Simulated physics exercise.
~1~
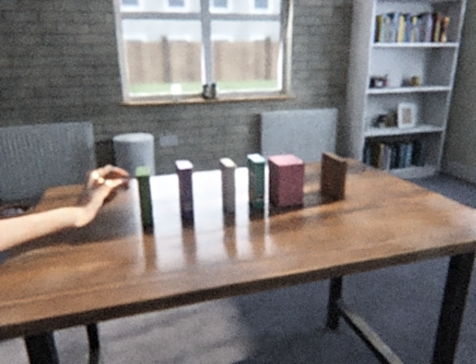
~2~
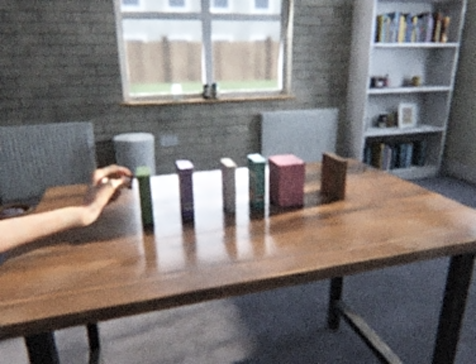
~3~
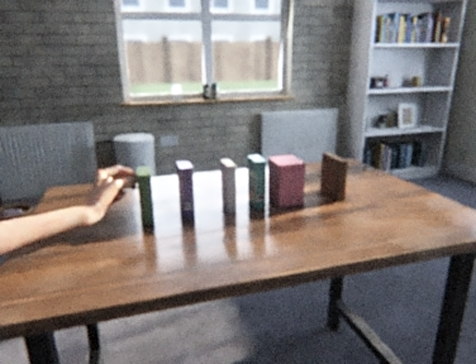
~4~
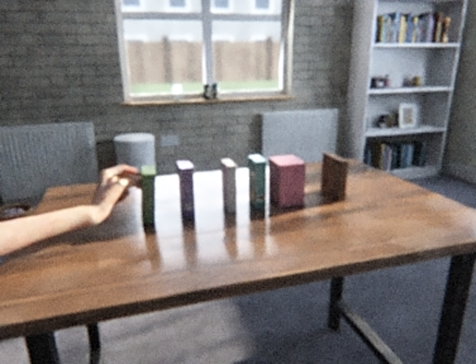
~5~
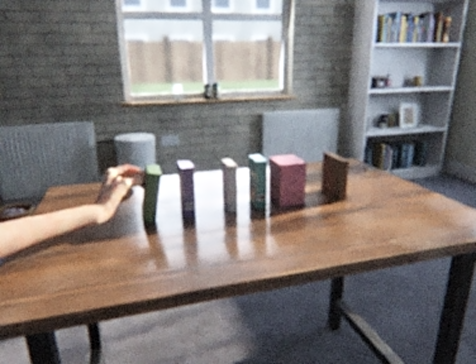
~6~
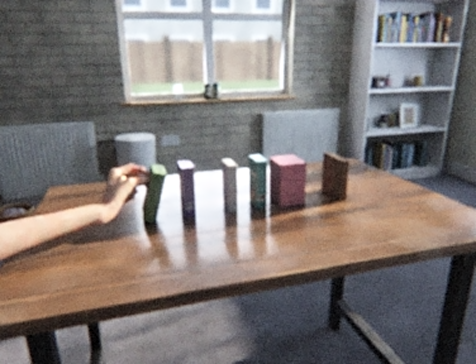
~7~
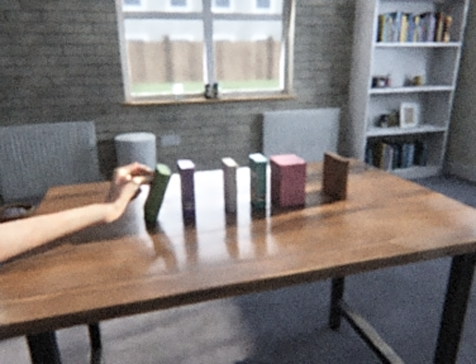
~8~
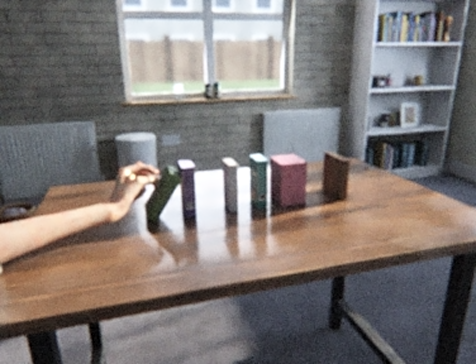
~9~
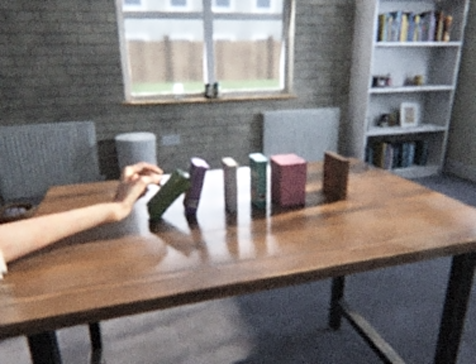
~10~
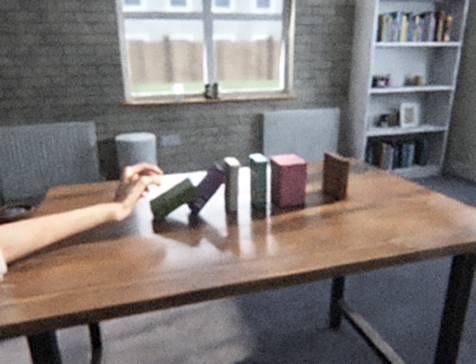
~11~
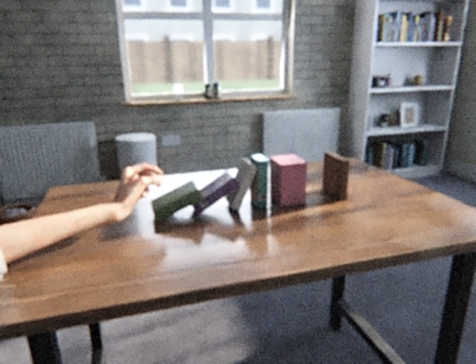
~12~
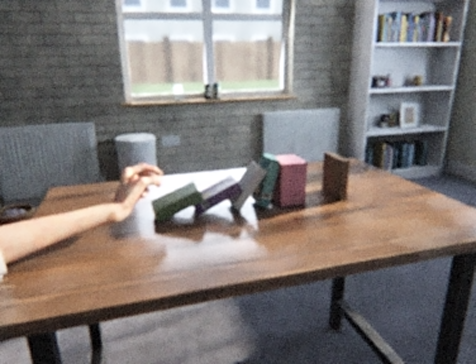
On a wooden table in a room with a brick wall, a window and a bookshelf, six upright blocks and packets stand in a row. A hand at the left slowly nudges the top of the green block, which leans to the right. The green block tips into the purple packet and drops onto its side, while the hand stays behind. The purple packet topples in turn against the white block, which tilts into the turquoise packet. At the end, the white block and turquoise packet are leaning toward the pink block, which stays standing, as does the brown one.
